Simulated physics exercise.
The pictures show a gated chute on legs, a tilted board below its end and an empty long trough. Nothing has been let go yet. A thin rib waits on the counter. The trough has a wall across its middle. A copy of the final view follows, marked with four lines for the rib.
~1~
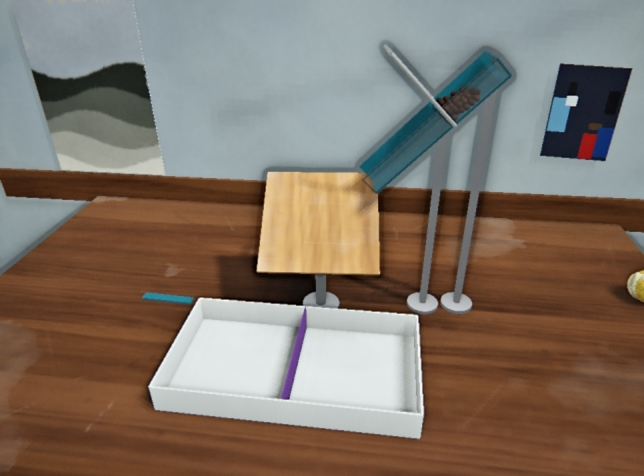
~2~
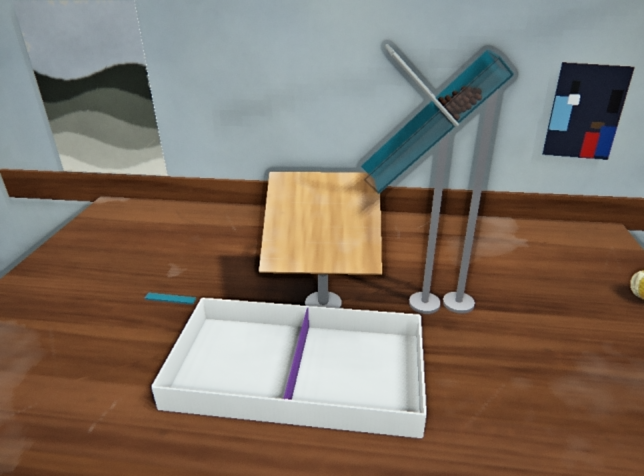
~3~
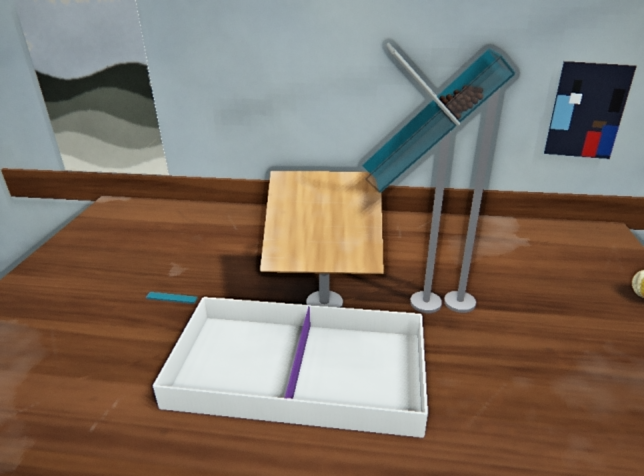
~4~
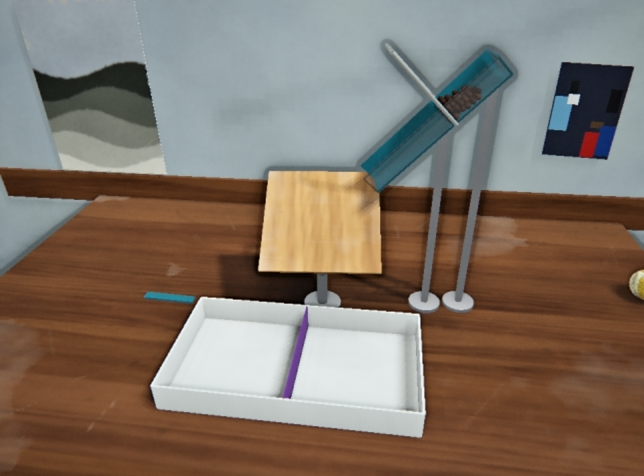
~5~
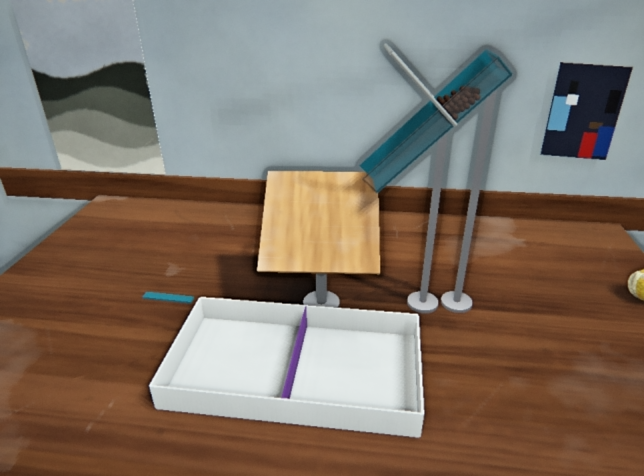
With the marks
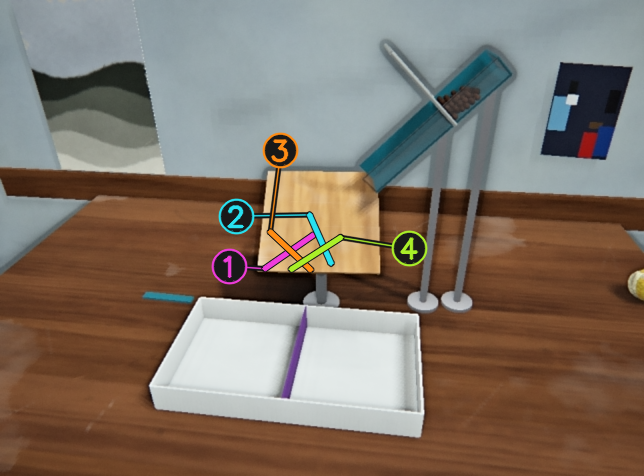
On a wooden counter, small brown pieces resting behind a gate in a sloping blue chute above a tilted board and empty divided trough.
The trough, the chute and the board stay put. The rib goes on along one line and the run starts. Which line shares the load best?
It is 1.
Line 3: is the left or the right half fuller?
The right half.
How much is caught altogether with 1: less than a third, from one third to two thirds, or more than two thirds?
More than two thirds.
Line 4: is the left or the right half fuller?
More lands on the left.
On the marked copy, line 1 from (313, 235) to (264, 268); line 2 from (309, 214) to (331, 263); line 3 from (270, 231) to (310, 269); line 4 from (340, 237) to (291, 269).
For line 1, of what is caught, about two thirds in the left half, about a third in the right.
For line 2, of what is caught, a small part in the left half, nearly all in the right.
For line 3, of what is caught, a small part in the left half, most in the right.
For line 4, of what is caught, most in the left half, a small part in the right.
